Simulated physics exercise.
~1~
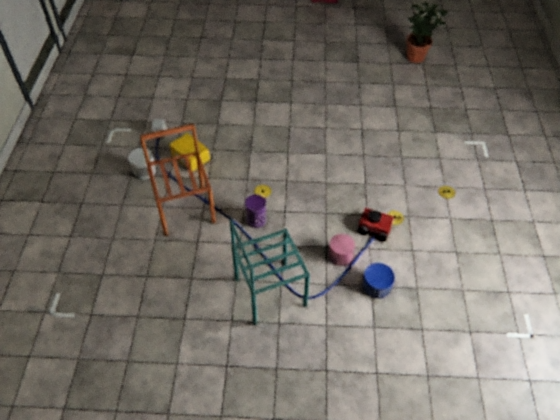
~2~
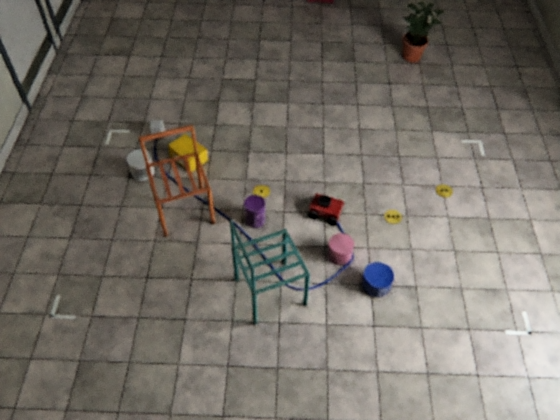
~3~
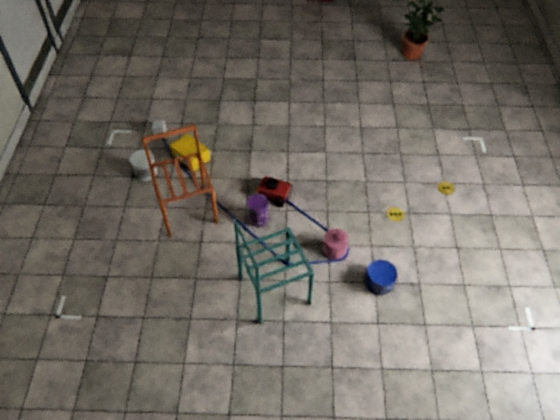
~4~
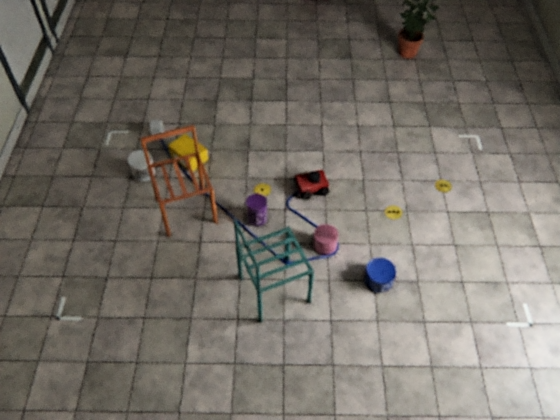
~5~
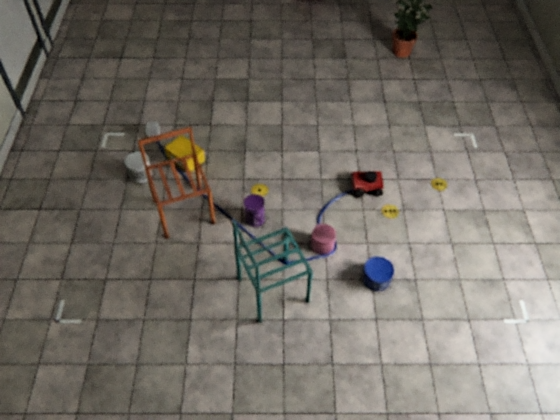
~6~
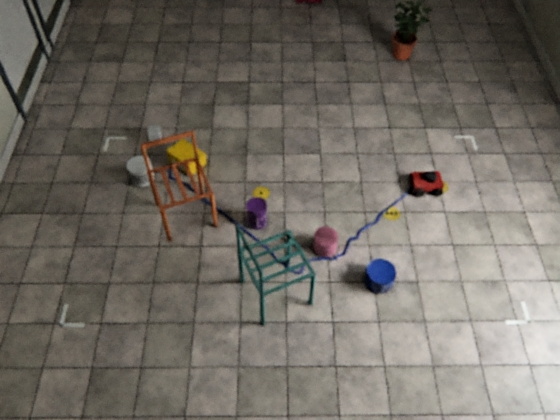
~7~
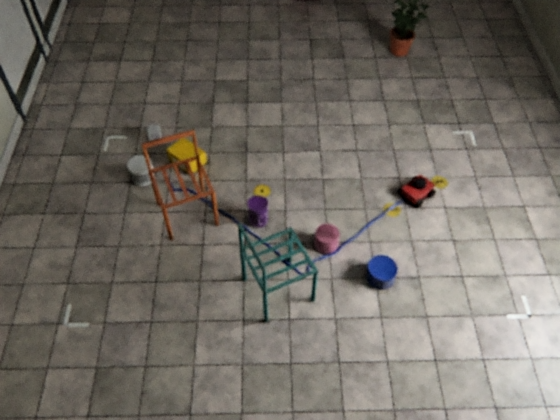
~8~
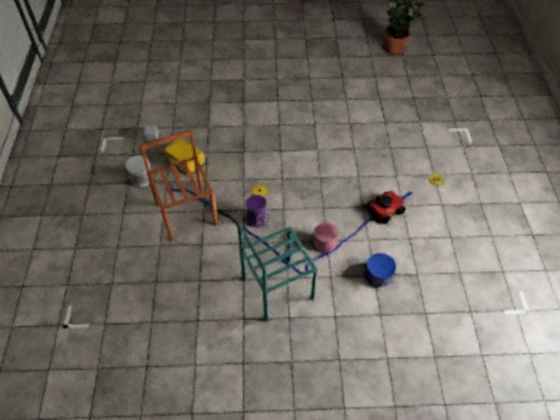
A small red cart trails a blue lead left, then right, nudging the pink tub slightly.
